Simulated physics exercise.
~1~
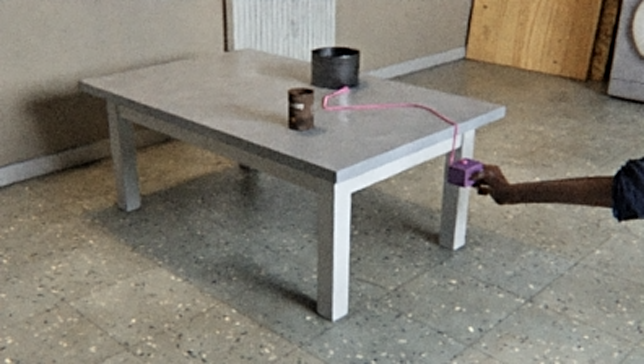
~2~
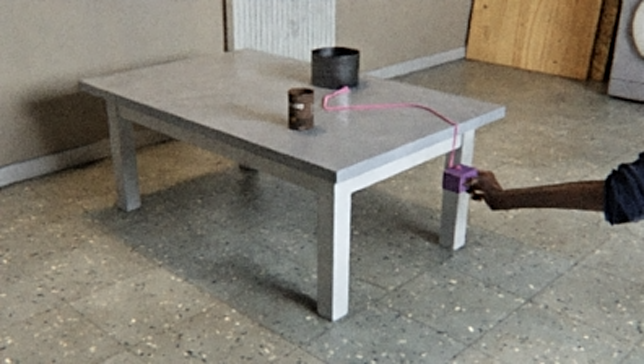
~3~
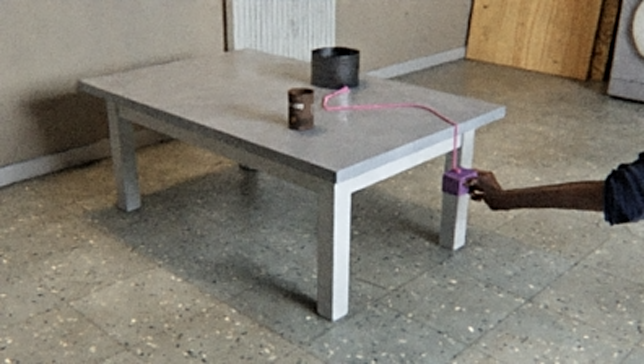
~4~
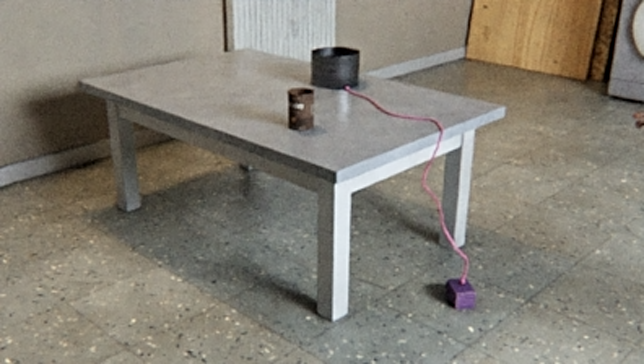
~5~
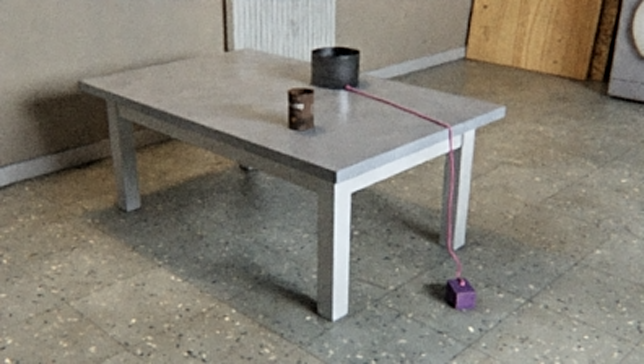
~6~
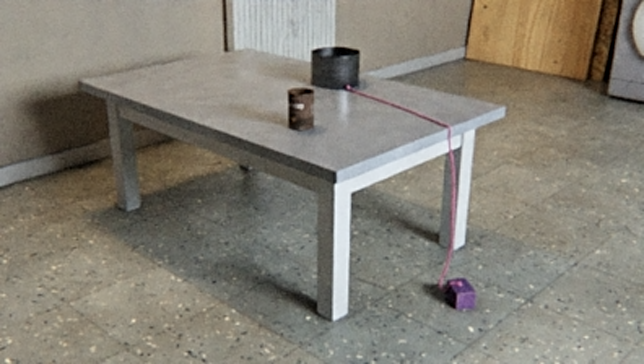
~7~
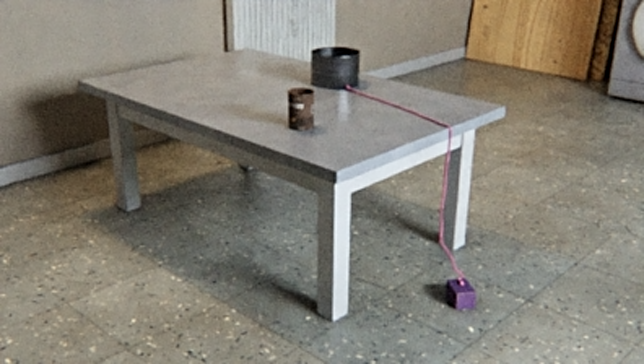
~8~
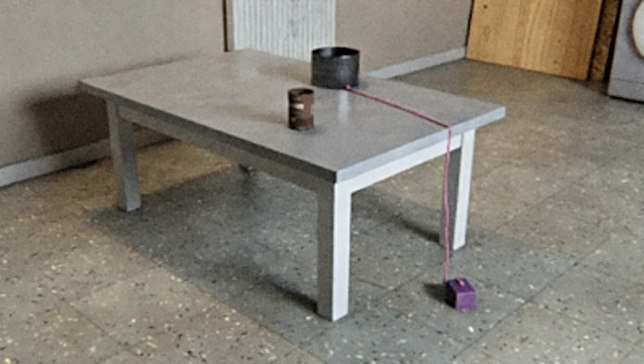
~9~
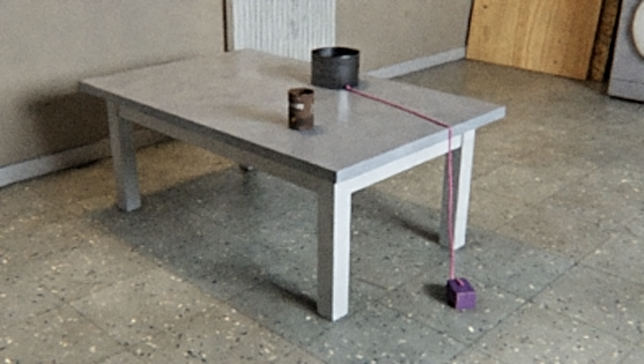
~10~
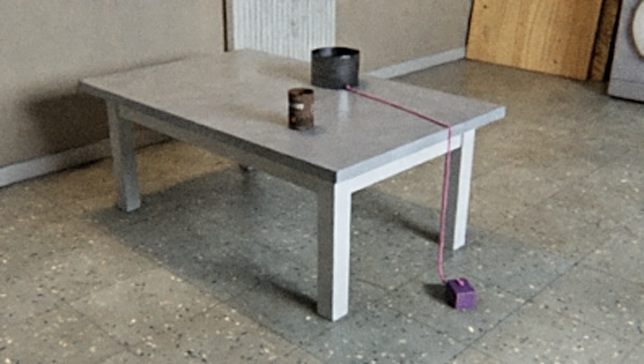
A hand reaches in from the right and holds a small purple block just beyond the end of a low grey table with pale legs, seen from slightly above in a room with a speckled tile floor. A pink string runs from the block over the table edge toward a dark round pot, with a brown cup standing nearer the front. The hand shifts the block slightly left, then lets go and withdraws. The block drops to the floor, and the string swings a little before settling. At the end, the block rests on the tiles while the pot and cup remain on the table.
